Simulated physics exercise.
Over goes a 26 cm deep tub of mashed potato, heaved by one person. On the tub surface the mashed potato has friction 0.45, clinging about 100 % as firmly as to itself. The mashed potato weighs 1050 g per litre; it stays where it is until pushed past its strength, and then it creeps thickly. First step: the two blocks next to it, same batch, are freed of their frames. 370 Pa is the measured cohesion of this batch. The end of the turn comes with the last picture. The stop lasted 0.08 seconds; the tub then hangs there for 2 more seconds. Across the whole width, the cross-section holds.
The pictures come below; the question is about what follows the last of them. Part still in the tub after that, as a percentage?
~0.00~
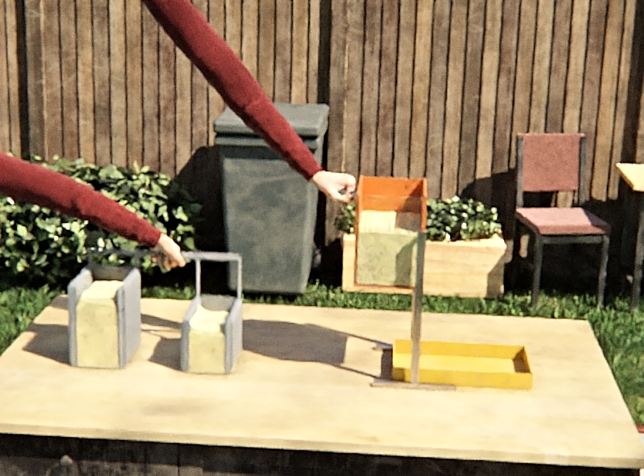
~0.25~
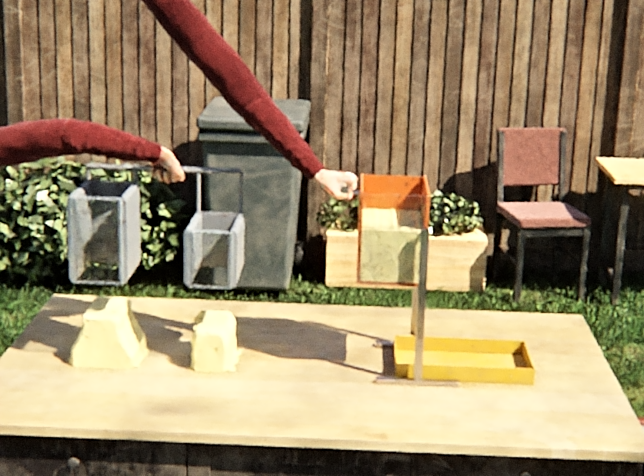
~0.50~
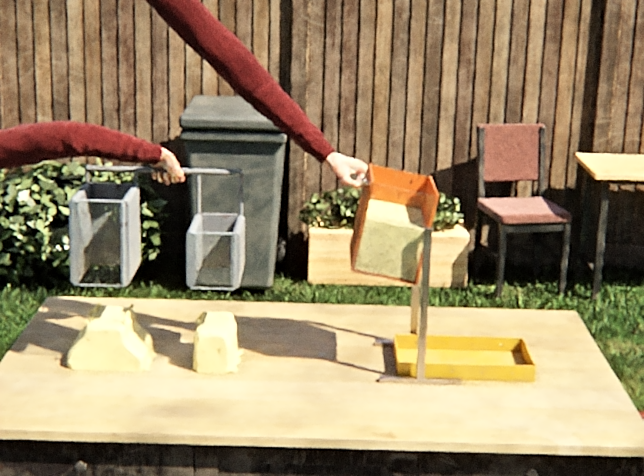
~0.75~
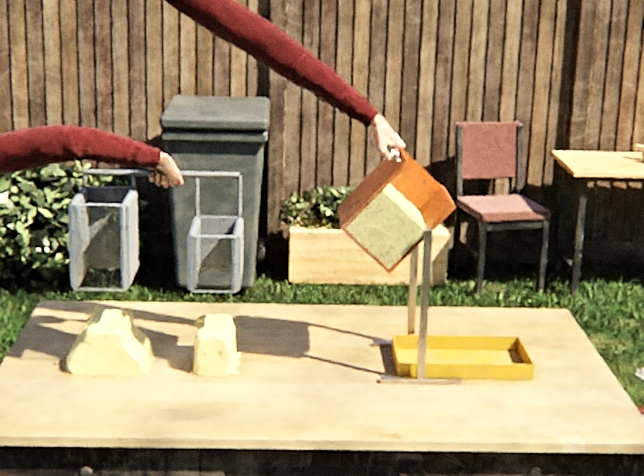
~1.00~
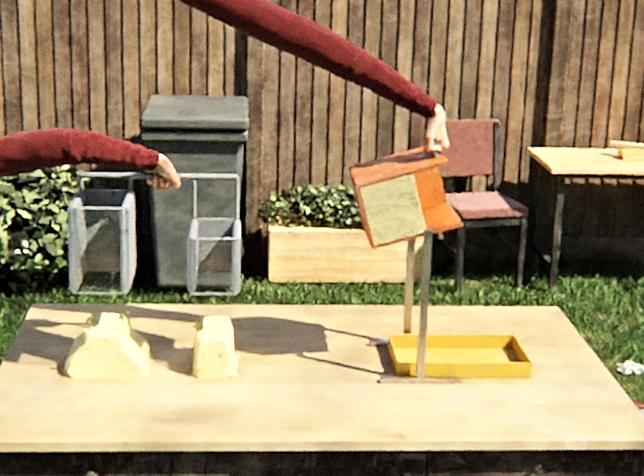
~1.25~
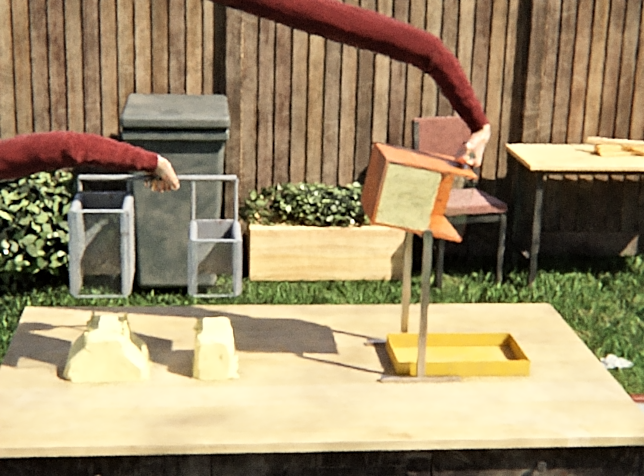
Close to 79 %.
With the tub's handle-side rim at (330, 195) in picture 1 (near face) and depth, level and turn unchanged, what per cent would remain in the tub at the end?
Close to 50 per cent would still be in the tub.
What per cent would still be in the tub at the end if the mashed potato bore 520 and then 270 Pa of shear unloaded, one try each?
It'd be some 100 percent the first time and some 60 percent the second.
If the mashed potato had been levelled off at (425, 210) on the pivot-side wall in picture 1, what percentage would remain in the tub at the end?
I'd say close to 50 % stays in the tub.
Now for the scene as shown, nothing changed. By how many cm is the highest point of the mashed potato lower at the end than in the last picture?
The top ends up some 9 cm below its level in the last picture.
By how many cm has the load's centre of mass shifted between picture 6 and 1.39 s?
Something like 0 cm, I'd say.
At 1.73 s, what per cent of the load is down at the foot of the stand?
About 0 %.
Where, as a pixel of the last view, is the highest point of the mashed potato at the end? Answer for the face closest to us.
Somewhere near (428, 196) in the last view.
After 1.39 s, the tub is at 101 degrees and holds 100 %.
After 1.56 s, the tub is at 101 degrees and holds 100 %.
After 1.73 s, the tub is at 101 degrees and holds 100 %.
After 1.90 s, the tub is at 101 degrees and holds 94 %.
After 3.25 s, at the end, the tub is at 101 degrees and holds 79 %.
